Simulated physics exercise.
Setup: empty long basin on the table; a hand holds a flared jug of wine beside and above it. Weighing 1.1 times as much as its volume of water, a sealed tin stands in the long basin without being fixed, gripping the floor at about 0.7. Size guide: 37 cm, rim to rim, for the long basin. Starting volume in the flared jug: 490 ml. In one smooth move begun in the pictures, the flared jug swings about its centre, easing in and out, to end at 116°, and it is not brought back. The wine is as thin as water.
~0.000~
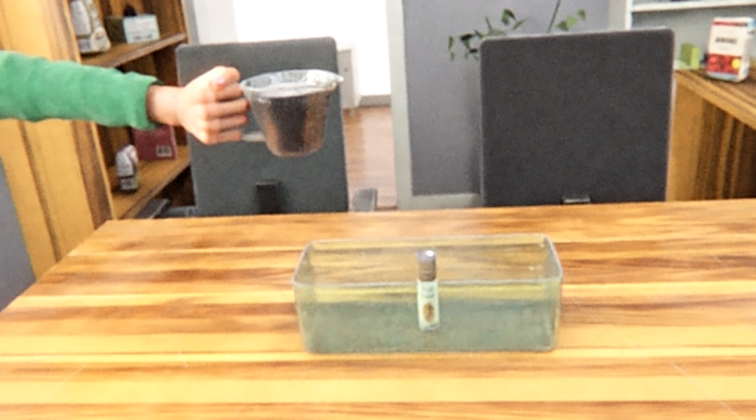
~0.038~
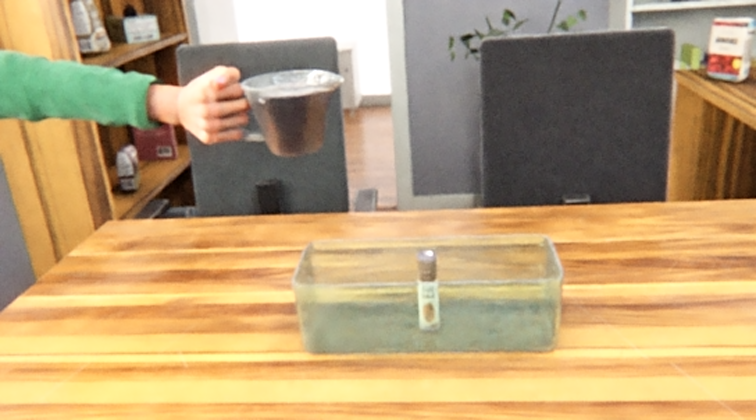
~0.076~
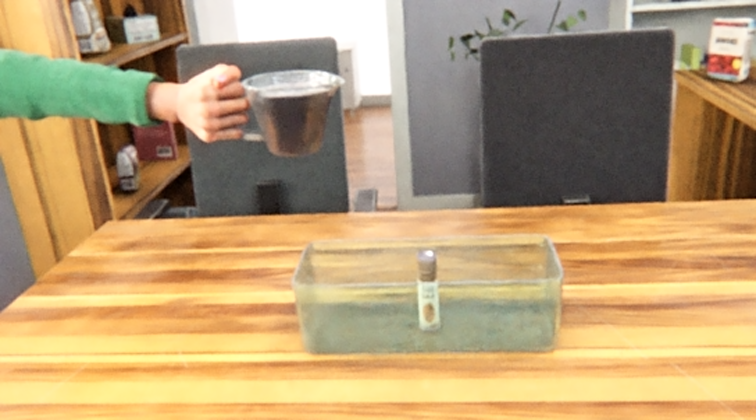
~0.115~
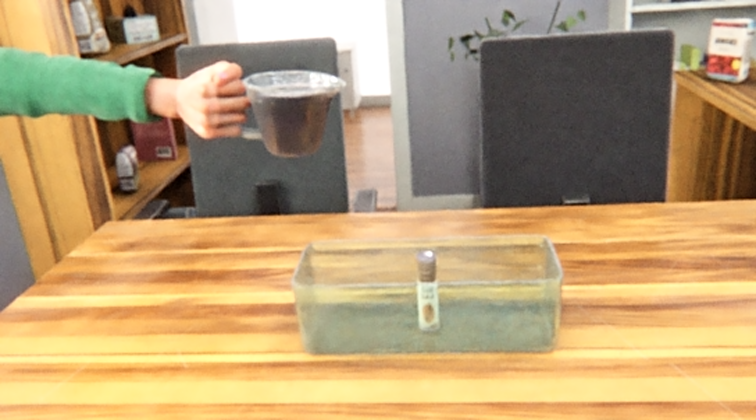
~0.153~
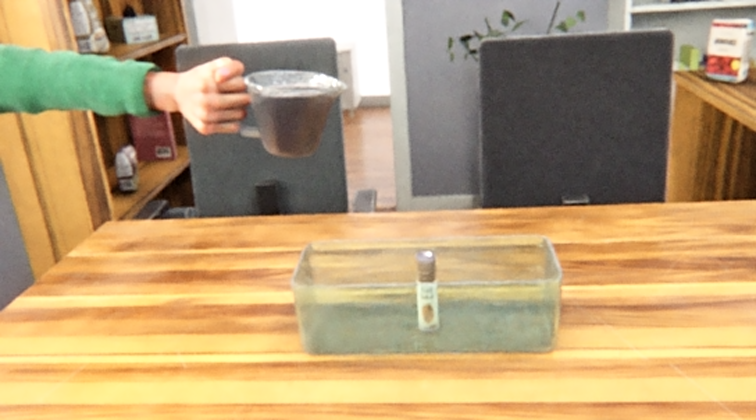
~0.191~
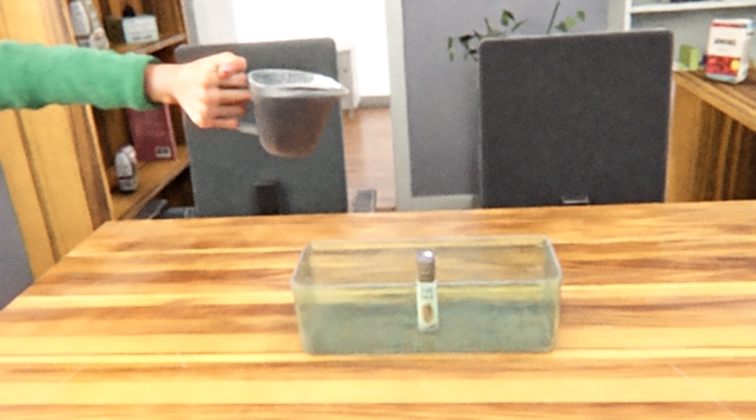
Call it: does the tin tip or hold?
It tips.
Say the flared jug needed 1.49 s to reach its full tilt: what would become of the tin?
Result: Tin tipped over.
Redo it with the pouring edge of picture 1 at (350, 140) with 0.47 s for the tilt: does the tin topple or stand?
Then the tin remains standing.
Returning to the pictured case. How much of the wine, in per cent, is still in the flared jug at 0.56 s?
About 50 per cent.
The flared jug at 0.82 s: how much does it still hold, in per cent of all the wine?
Around 2 in a hundred.
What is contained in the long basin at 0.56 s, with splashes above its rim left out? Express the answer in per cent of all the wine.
Estimate - around 7 in a hundred parts.
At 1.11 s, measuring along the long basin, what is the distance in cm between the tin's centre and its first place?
The tin is about 9 cm from where it started.
Then, 0.56 s in, the tilt is 78° and 51 per cent is still to pour; the tin stands where it began.
Then, 0.82 s in, the tilt is 114° and 2 per cent is still to pour; the tin leans 9°.
Then, 1.11 s in, the tilt is 116° and 0 per cent is still to pour; the tin lies on its side.
Then, 1.41 s in, the tilt is 116° and 0 per cent is still to pour; the tin lies on its side.
Finally, the tin lies on its side.
